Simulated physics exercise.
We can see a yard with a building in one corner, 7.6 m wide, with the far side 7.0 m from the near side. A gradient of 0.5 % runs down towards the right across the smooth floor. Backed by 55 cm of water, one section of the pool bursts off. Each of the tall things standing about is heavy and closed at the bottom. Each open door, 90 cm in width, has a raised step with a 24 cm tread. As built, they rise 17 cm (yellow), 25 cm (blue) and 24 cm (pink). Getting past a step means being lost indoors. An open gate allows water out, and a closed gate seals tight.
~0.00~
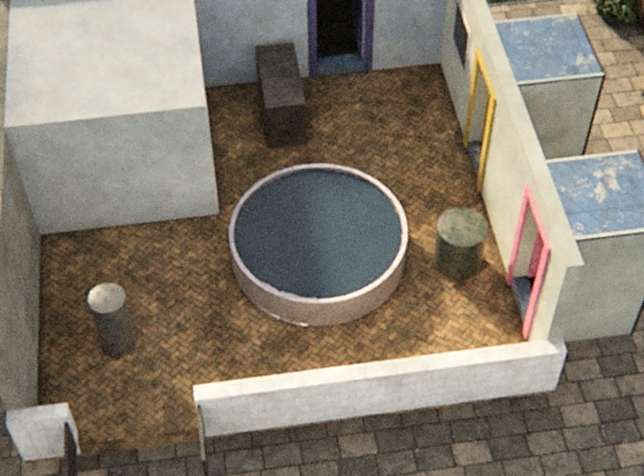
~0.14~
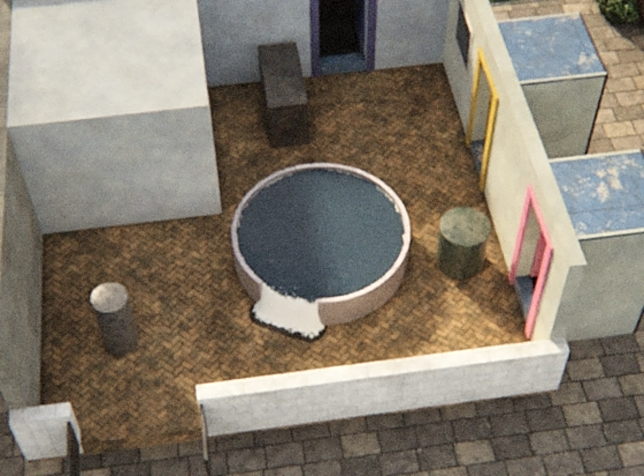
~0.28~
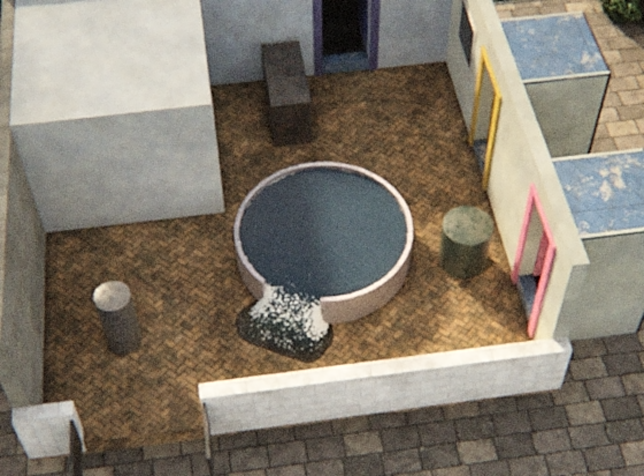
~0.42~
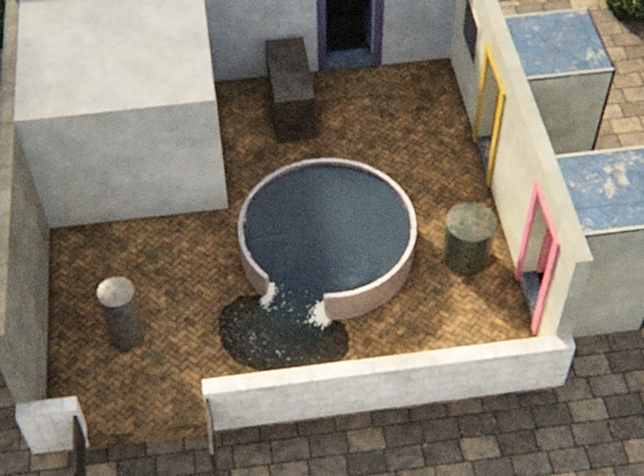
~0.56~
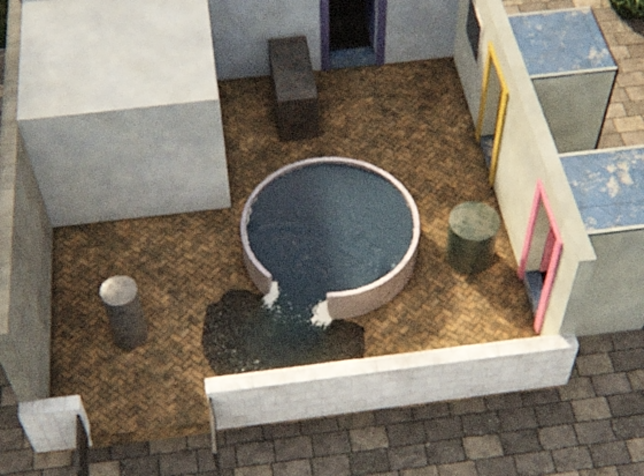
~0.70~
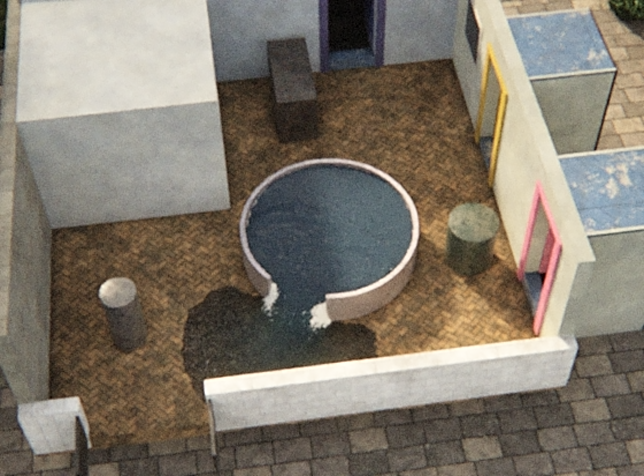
Water bursts through the front of a round, pink-rimmed pool in a walled yard seen from high above, first as a white, foaming spill, then as a dark sheet spreading over the brown herringbone floor to both sides and up to the low white front wall. Around it stand a pale block building, a dark box, two cylinders, and purple, yellow and pink doorways. The view shifts very slightly.
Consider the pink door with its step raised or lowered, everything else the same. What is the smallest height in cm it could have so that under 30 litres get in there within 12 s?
7 cm.
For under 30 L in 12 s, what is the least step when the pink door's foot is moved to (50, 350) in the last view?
It needs roughly 14.5 cm.
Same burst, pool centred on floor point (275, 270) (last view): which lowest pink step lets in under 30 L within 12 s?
About 6.0 cm.
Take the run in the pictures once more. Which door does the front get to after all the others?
Door: Blue.
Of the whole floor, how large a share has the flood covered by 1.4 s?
Wet share: Around 15 %.
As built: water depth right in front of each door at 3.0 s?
Depths, in cm - yellow: 0, blue: 0, pink: 4.
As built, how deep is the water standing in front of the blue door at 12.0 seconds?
Lab note: Depth approx. 4.0 cm.
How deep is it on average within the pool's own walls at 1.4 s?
Roughly 45 cm on average.
After 1.4 s water covers 15 % of the floor, deepest (33 cm) near (291, 398); it has not reached the pink door.
After 3.0 s water covers 35 % of the floor, deepest (28 cm) near (279, 400); 4 cm at the pink door, 0 litres in over its 24 cm step.
After 12.0 s water covers 95 % of the floor, deepest (11 cm) near (255, 403); 8 cm at the pink door, 0 litres in over its 24 cm step.
At the pink door as built, the water arrived by 3.0 s and peaked near 11 cm at 3.6 s.
With a step of 6 cm, 56 litres would have come in within the 12 s; with 8.5 cm, 13 litres. So under 30 litres takes about 7 cm.
